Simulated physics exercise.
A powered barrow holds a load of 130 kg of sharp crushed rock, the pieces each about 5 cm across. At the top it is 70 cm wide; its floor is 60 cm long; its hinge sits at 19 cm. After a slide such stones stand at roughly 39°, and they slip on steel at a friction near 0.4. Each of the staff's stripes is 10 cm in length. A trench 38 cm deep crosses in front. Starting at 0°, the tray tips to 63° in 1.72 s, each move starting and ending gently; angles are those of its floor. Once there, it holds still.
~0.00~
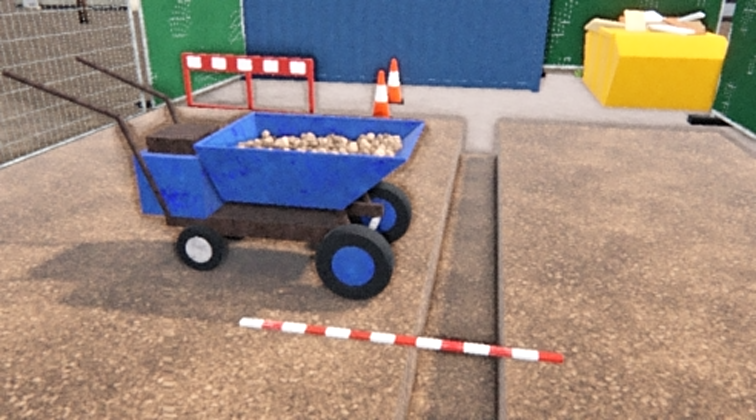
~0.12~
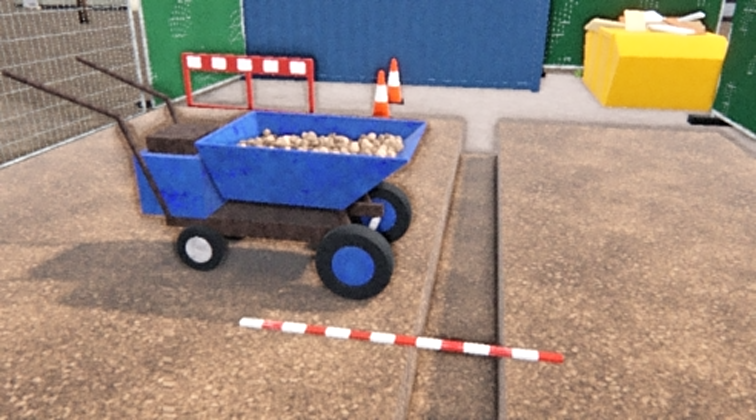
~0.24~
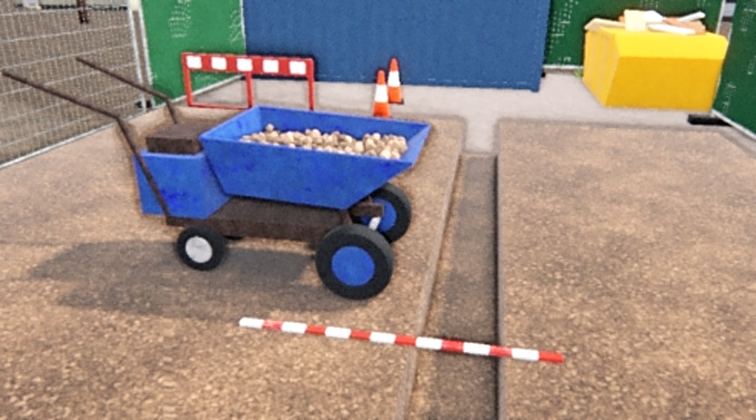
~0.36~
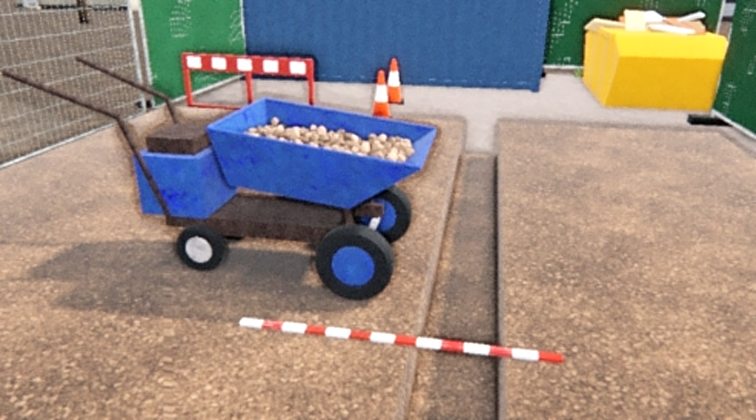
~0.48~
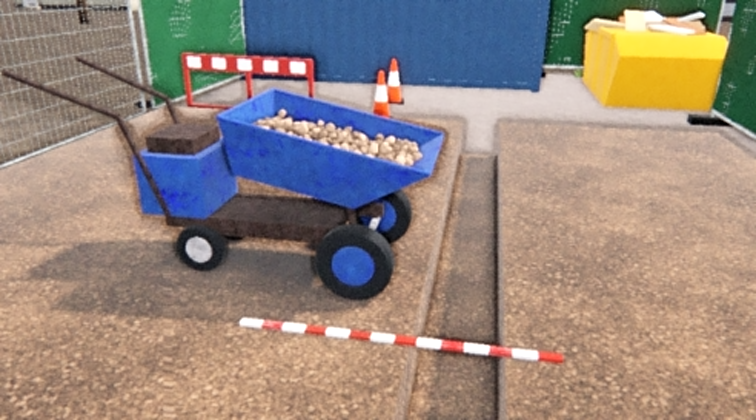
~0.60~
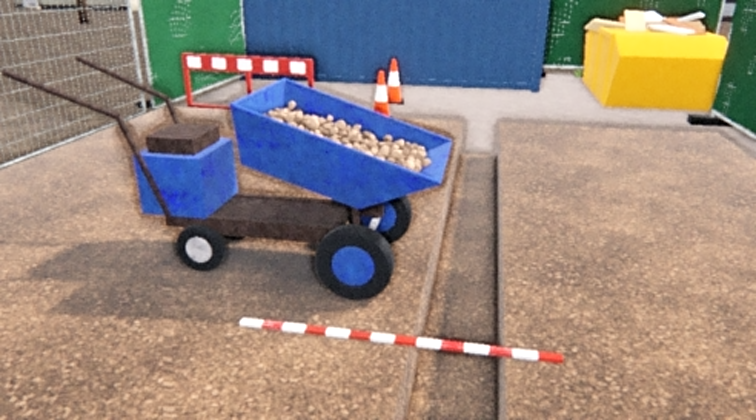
In this clip, a blue powered barrow loaded with pale crushed rock stands beside a narrow trench, behind a red-and-white staff; its tray slowly tilts, the rear rising and the front lip swinging slightly right, while the wheels stay still.
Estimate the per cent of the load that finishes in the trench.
Roughly 58 percent.
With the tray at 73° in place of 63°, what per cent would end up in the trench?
It would be close to 55 percent.
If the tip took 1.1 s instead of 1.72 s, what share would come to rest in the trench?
Roughly 55 per cent.
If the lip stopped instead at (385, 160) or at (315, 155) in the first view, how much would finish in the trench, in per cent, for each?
Roughly 85 in a hundred, then 95 in a hundred.
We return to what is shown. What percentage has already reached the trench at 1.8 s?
Roughly 10 percent of the load.
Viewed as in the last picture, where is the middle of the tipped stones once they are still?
The stones end up centred near (494, 316).
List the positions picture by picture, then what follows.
In the first frame, the tray is at 0°, its lip at (406, 160); the top of the load is at (364, 141).
In the second frame, the tray is at 1°, its lip at (407, 161); the top of the load is at (356, 141); the stones move at 0.1 m/s on average.
In the third frame, the tray is at 3°, its lip at (413, 164); the top of the load is at (345, 139); the stones move at 0.2 m/s on average.
In the fourth frame, the tray is at 7°, its lip at (420, 168); the top of the load is at (281, 131); the stones move at 0.3 m/s on average.
In the fifth frame, the tray is at 12°, its lip at (430, 175); the top of the load is at (281, 123); the stones move at 0.4 m/s on average.
In the sixth frame, the tray is at 18°, its lip at (440, 184); the top of the load is at (287, 114); the stones move at 0.5 m/s on average.
After 1.3 s the floor is at 53°; 100 % in the tray; the foremost stones are at (466, 209).
After 1.8 s the floor is at 63°; 75 % in the tray, 9 % in the trench, 16 % past the trench; the foremost stones are at (543, 296).
After 2.2 s the floor is at 63°; 37 % in the tray, 21 % in the trench, 42 % past the trench; the foremost stones are at (608, 300).
After 4.1 s the floor is at 63°; 0 % in the tray, 58 % in the trench, 42 % past the trench; the foremost stones are at (624, 294).
